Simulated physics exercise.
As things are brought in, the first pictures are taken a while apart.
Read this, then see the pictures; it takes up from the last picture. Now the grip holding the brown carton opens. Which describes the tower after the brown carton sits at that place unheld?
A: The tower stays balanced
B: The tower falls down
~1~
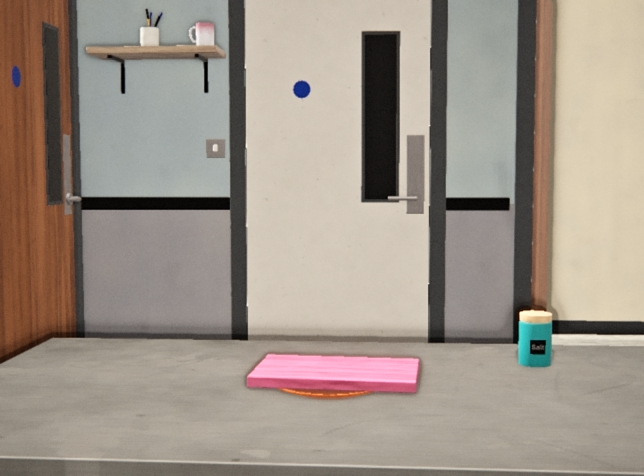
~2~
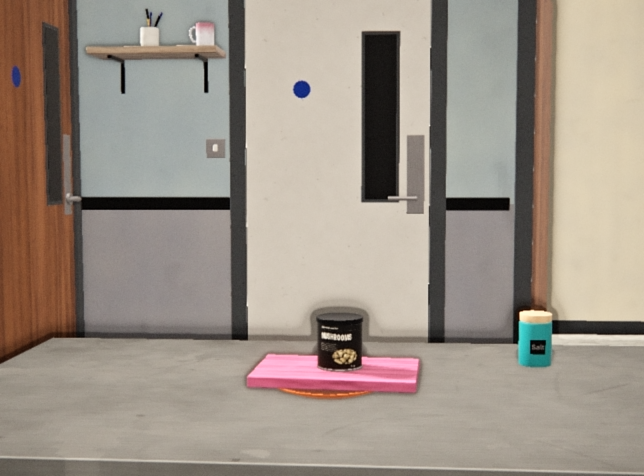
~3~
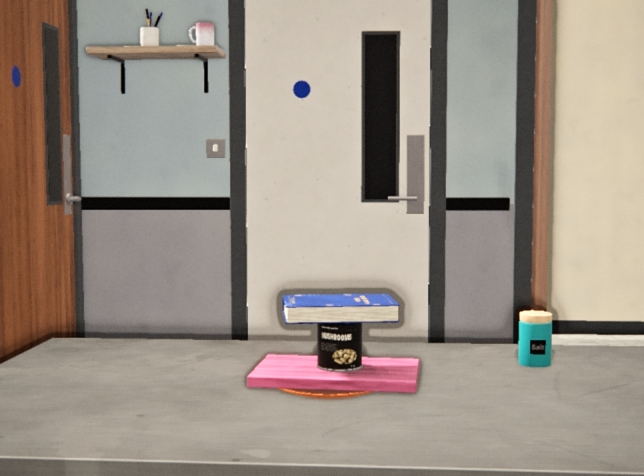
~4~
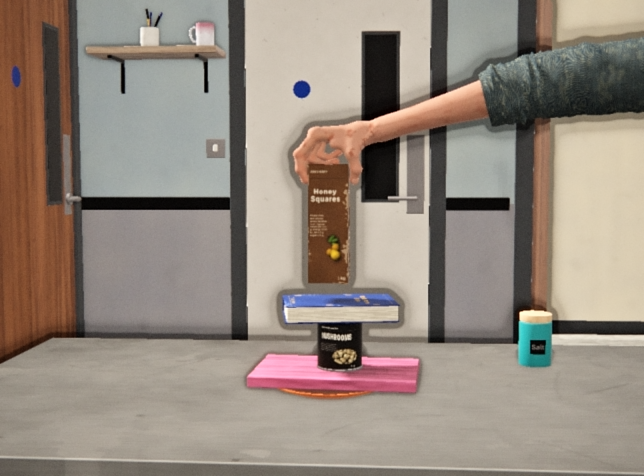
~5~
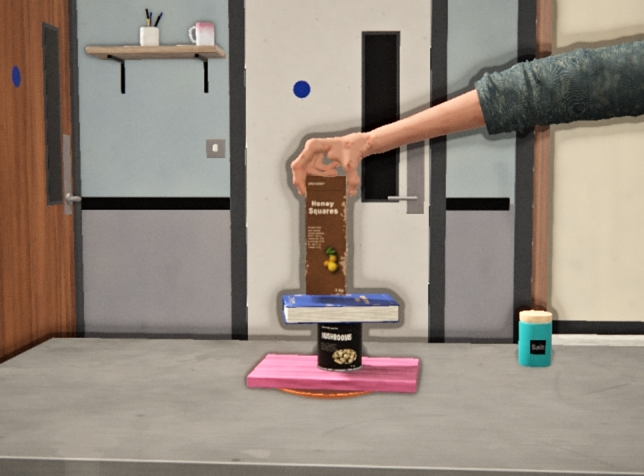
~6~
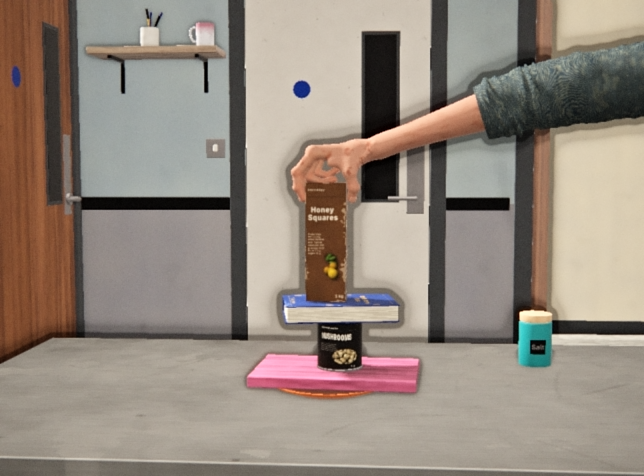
The tower stays balanced.
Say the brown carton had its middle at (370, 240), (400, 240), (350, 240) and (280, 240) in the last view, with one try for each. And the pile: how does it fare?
Going through the four cases in order, the pile stands firm, then tumbles down, then stands firm, and finally tumbles down.
Then, 0.20 s past the last view, nothing moves.
Then, 1.30 s past the last view, brown carton resting near (326, 242).
Finally, all 6 still in place. Final places as the last picture's camera would see them, brown carton near (326, 242). The pile stays up.
